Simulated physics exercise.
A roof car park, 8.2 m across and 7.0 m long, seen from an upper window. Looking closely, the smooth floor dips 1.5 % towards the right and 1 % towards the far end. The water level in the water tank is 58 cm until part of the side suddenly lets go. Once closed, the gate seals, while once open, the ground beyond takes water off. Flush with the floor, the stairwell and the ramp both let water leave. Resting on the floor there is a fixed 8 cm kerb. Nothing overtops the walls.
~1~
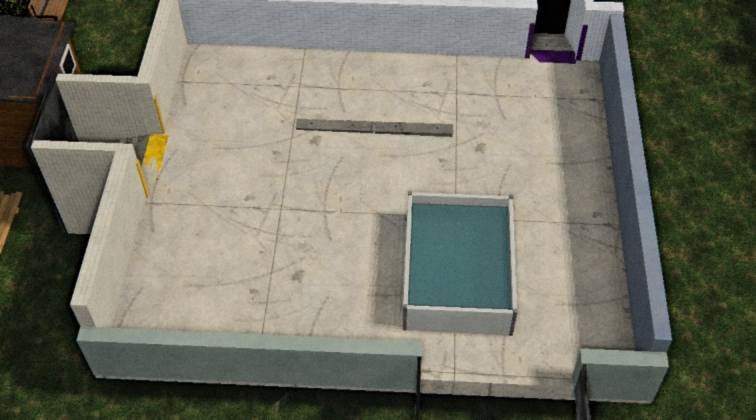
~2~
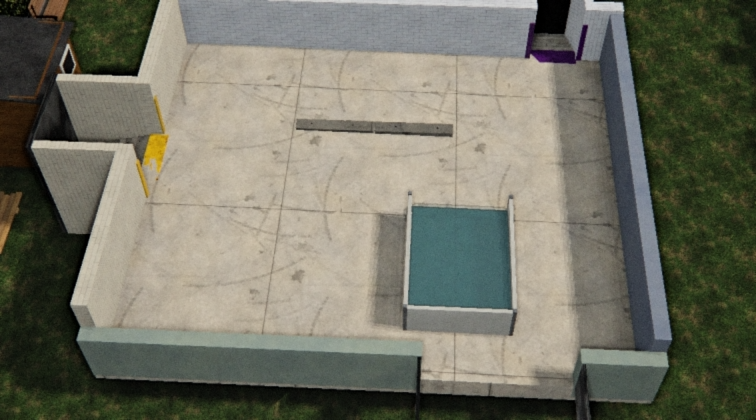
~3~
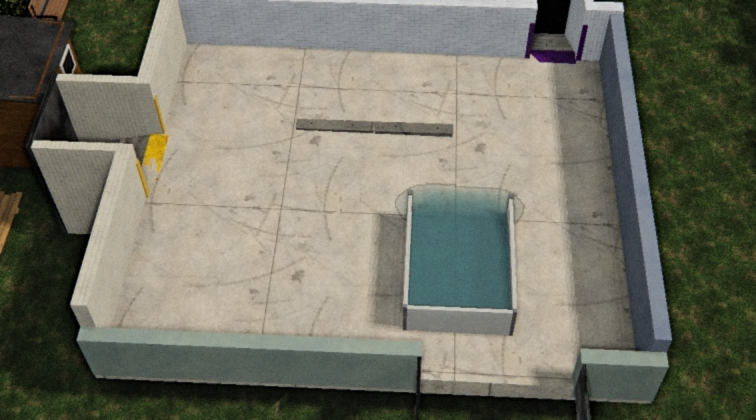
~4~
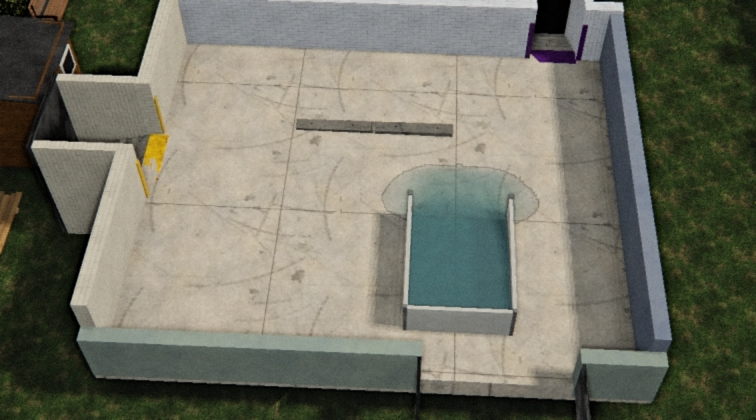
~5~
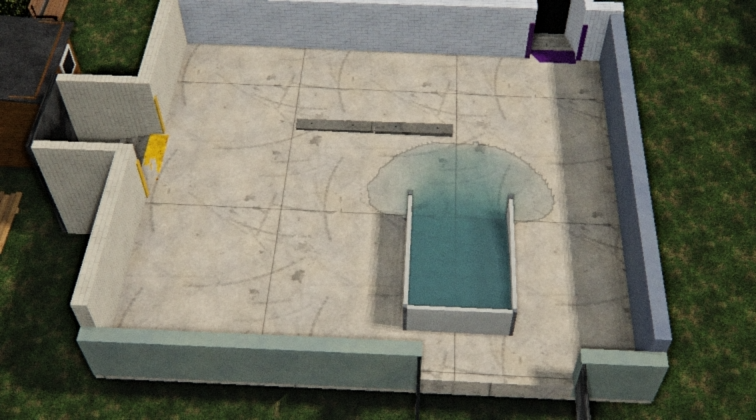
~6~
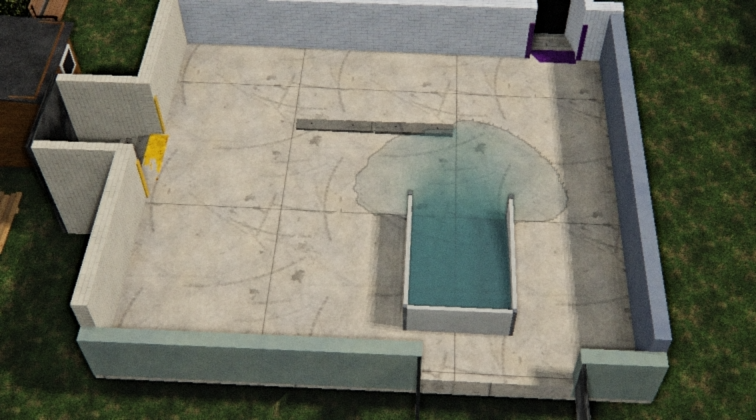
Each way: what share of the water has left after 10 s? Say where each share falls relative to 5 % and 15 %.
Gateway: It takes not even 5 % of the water; stair shaft (marked purple): It takes more than 15 % of the water; down ramp (marked yellow): It takes under 5 % of the water.
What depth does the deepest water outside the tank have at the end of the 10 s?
Depth: Approx. 8 cm.
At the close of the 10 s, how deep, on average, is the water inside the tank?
Some 2 cm on average.
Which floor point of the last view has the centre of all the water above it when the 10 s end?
Balance point at about (433, 144).
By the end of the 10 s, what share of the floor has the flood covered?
I'd guess around 75 %.
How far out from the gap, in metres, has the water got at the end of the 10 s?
That works out near 6.8 m.
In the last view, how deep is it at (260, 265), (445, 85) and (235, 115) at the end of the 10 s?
Around 1 cm, 4 cm and 3 cm.
A moment later water covers 25 % of the floor and is deepest (24 cm) near (470, 211); gone so far, the gateway 0 %, the stair shaft (marked purple) 0 %, the down ramp (marked yellow) 0 %.
Soon after water covers 35 % of the floor and is deepest (26 cm) near (487, 61); gone so far, the gateway 0 %, the stair shaft (marked purple) 1 %, the down ramp (marked yellow) 0 %.
Next water covers 40 % of the floor and is deepest (24 cm) near (571, 71); gone so far, the gateway 0 %, the stair shaft (marked purple) 6 %, the down ramp (marked yellow) 0 %.
Later on water covers 55 % of the floor and is deepest (12 cm) near (598, 66); gone so far, the gateway 0 %, the stair shaft (marked purple) 16 %, the down ramp (marked yellow) 0 %.
At the end water covers 75 % of the floor and is deepest (8 cm) near (599, 72); gone so far, the gateway 0 %, the stair shaft (marked purple) 23 %, the down ramp (marked yellow) 1 %.
